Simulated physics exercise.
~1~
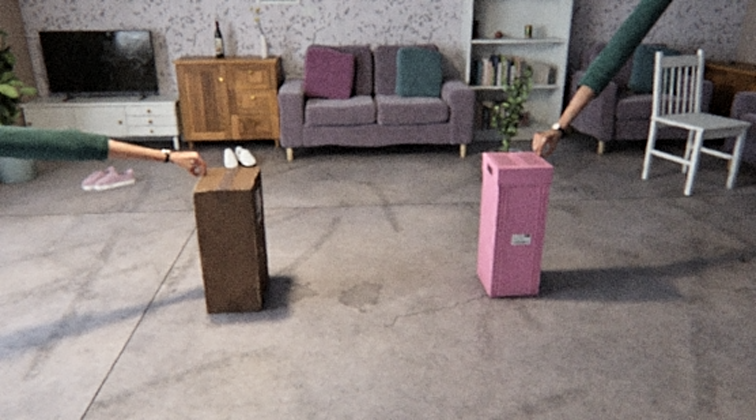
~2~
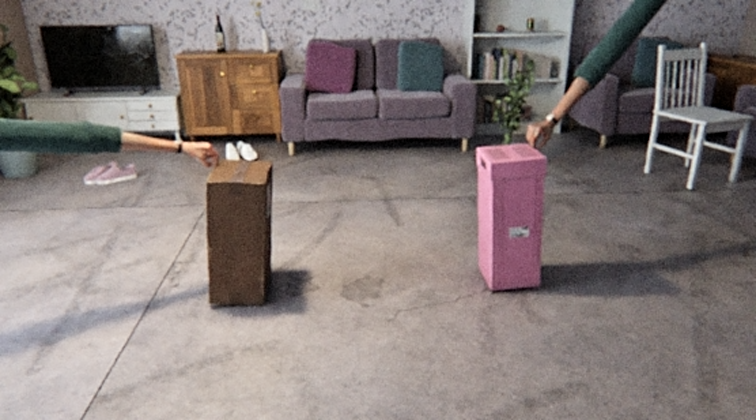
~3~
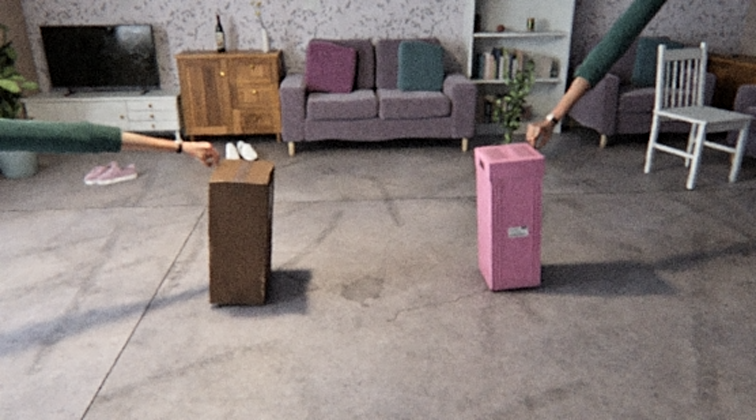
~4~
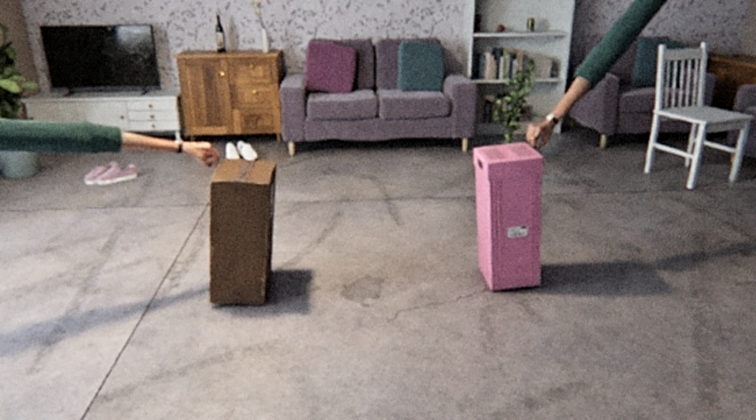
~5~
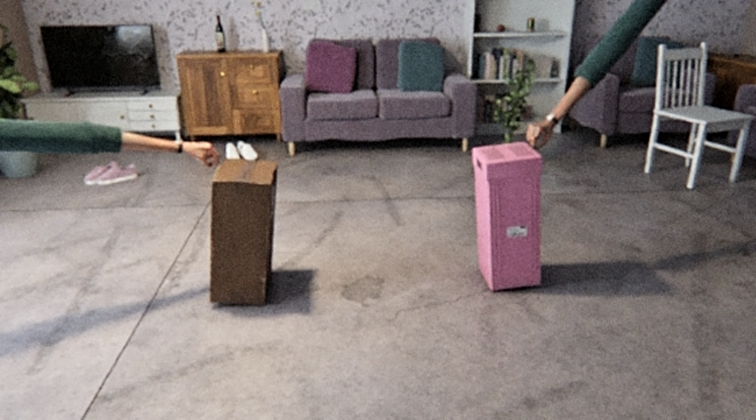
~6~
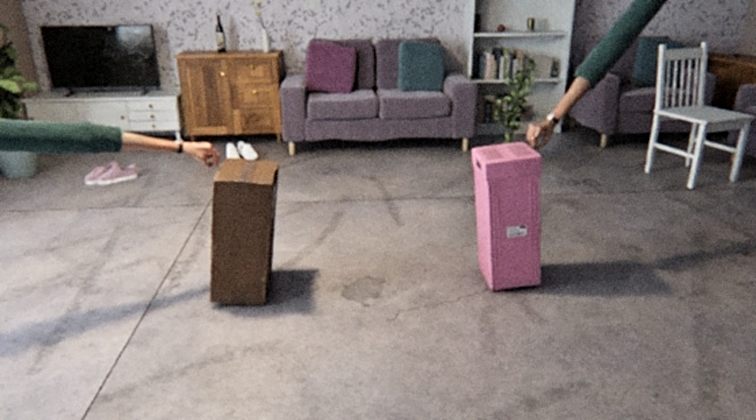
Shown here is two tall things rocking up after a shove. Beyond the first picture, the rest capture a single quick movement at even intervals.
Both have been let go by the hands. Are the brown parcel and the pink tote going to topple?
At the end, my guess is the brown parcel steadies itself for good. My guess is the pink tote steadies itself for good.
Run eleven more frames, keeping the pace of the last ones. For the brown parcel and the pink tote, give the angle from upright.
By then, 2 degrees and 0 degrees.
Then, 0.24 s after the last picture, brown parcel upright near (238, 233); pink tote upright near (515, 219).
Then, 0.52 s after the last picture, brown parcel upright near (237, 233); pink tote upright near (513, 219).
At rest, the brown parcel rocks back upright, near (237, 233); the pink tote rocks back upright, near (514, 219).
